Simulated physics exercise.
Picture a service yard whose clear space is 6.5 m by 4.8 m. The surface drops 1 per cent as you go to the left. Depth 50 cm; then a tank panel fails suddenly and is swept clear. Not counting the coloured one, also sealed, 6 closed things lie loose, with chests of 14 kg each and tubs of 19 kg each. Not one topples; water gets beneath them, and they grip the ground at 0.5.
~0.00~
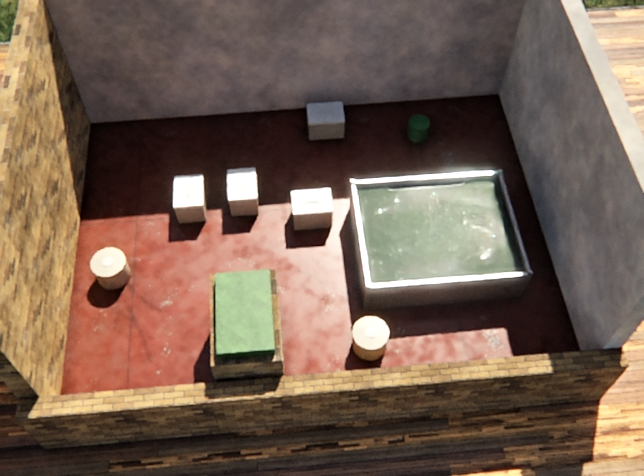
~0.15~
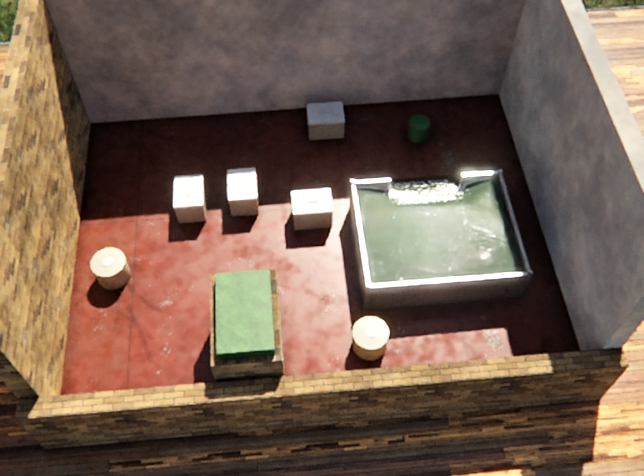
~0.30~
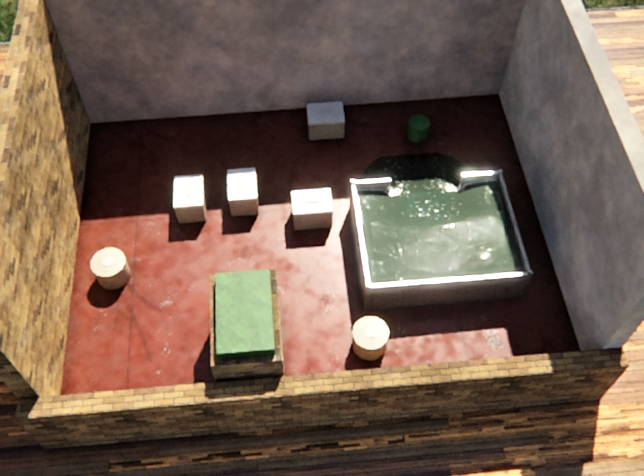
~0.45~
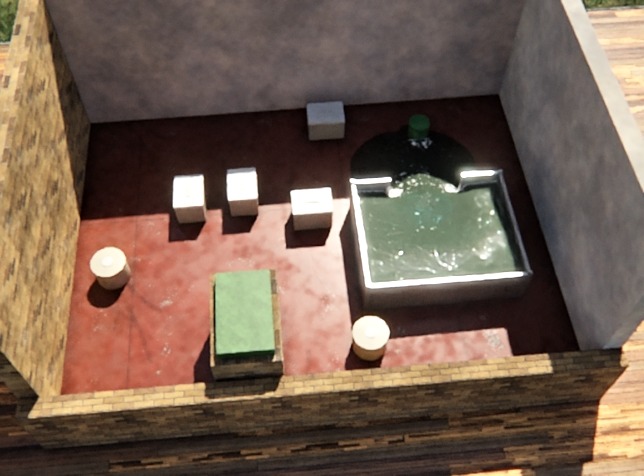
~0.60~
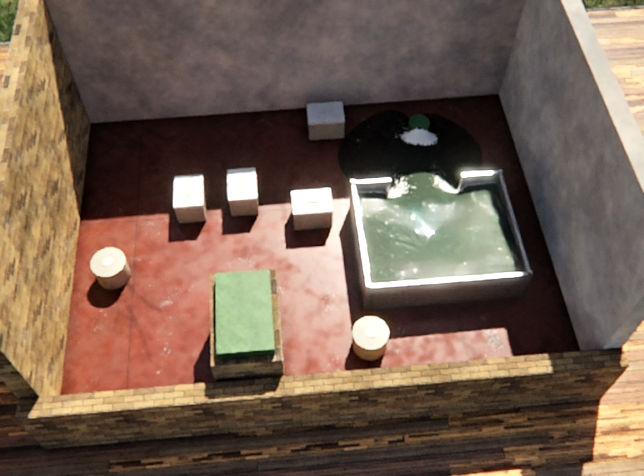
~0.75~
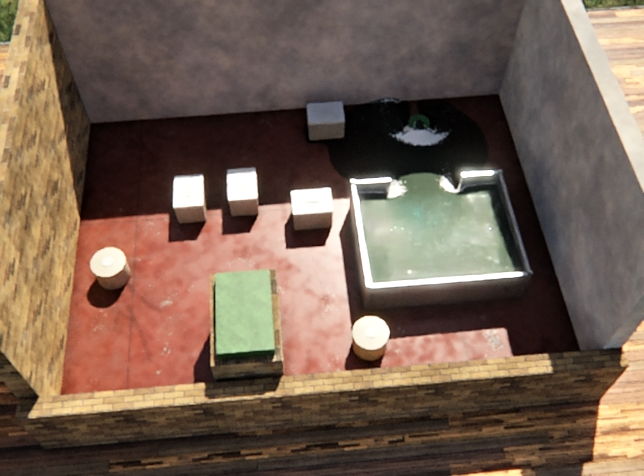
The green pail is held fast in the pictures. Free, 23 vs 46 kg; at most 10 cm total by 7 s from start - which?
Go heavy.
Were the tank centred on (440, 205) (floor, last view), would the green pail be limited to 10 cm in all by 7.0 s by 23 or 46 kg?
Well, in that case even the heavier fails.
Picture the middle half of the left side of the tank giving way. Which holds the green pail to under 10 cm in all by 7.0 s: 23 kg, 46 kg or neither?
Under that change, the lighter pick does it.
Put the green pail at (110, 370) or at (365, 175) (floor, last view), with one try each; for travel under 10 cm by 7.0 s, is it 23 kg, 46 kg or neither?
In that order: The lighter suffices; the lighter suffices.
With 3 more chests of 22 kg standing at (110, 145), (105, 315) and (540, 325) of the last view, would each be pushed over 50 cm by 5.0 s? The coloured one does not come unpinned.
Taking them one by one: Above the mark; below the mark; below the mark.
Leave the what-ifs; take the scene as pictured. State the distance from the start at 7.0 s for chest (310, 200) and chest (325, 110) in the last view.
So the first is off by 0 centimetres, the second by 350 centimetres.
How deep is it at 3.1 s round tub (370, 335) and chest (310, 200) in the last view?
About 0 and 0 cm.
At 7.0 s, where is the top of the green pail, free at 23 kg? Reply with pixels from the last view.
Roughly at pixel (419, 97).
After 1.4 s the green pail would be 46 cm from its start with 23 kg and 0 cm from its start with 46 kg; 13 cm of water round it then.
After 3.1 s the green pail would be 53 cm from its start with 23 kg and 0 cm from its start with 46 kg; 15 cm of water round it then.
After 4.9 s the green pail would be 53 cm from its start with 23 kg and 0 cm from its start with 46 kg; 13 cm of water round it then.
After 7.0 s the green pail would be 53 cm from its start with 23 kg and 0 cm from its start with 46 kg; 9 cm of water round it then.
